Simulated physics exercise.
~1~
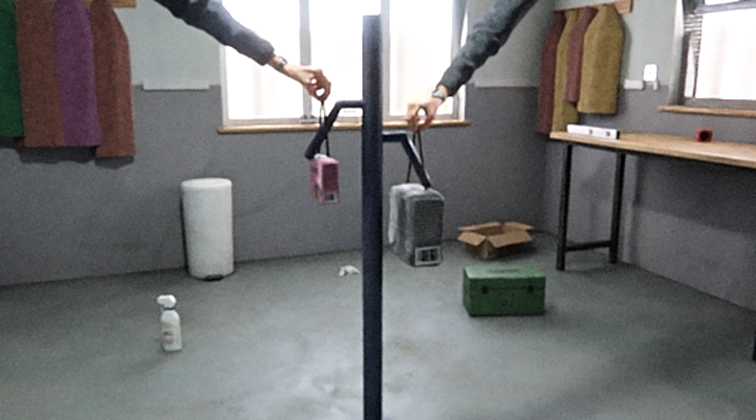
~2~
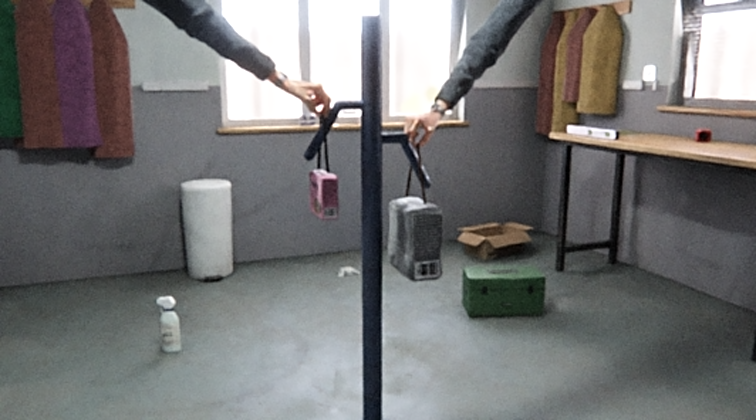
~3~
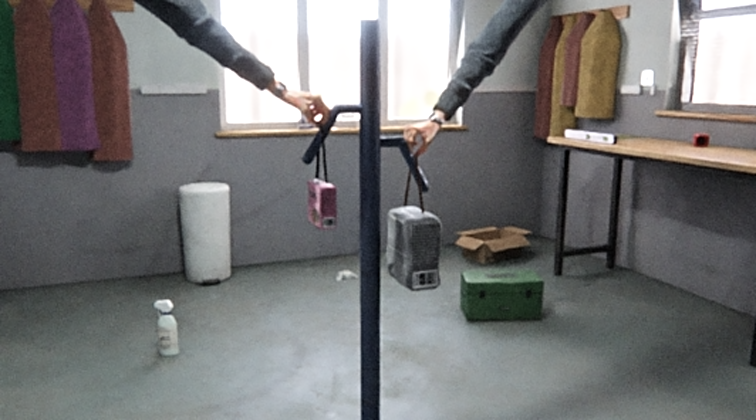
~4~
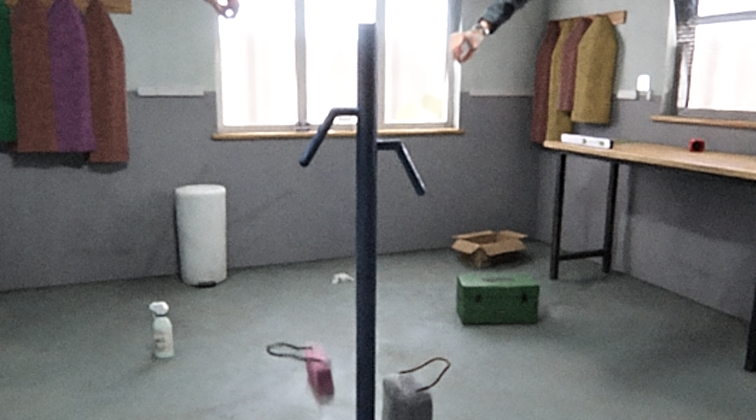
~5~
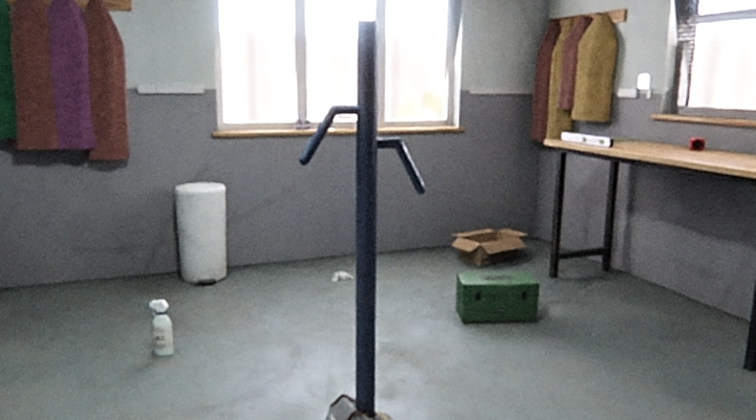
The video shows two hands lowering a pink pouch and a grey sack by their loops onto downward-sloping pegs on a dark post, then letting go and drawing back, after which both items drop, with the sack ending on the floor by the post and the pouch out of view.
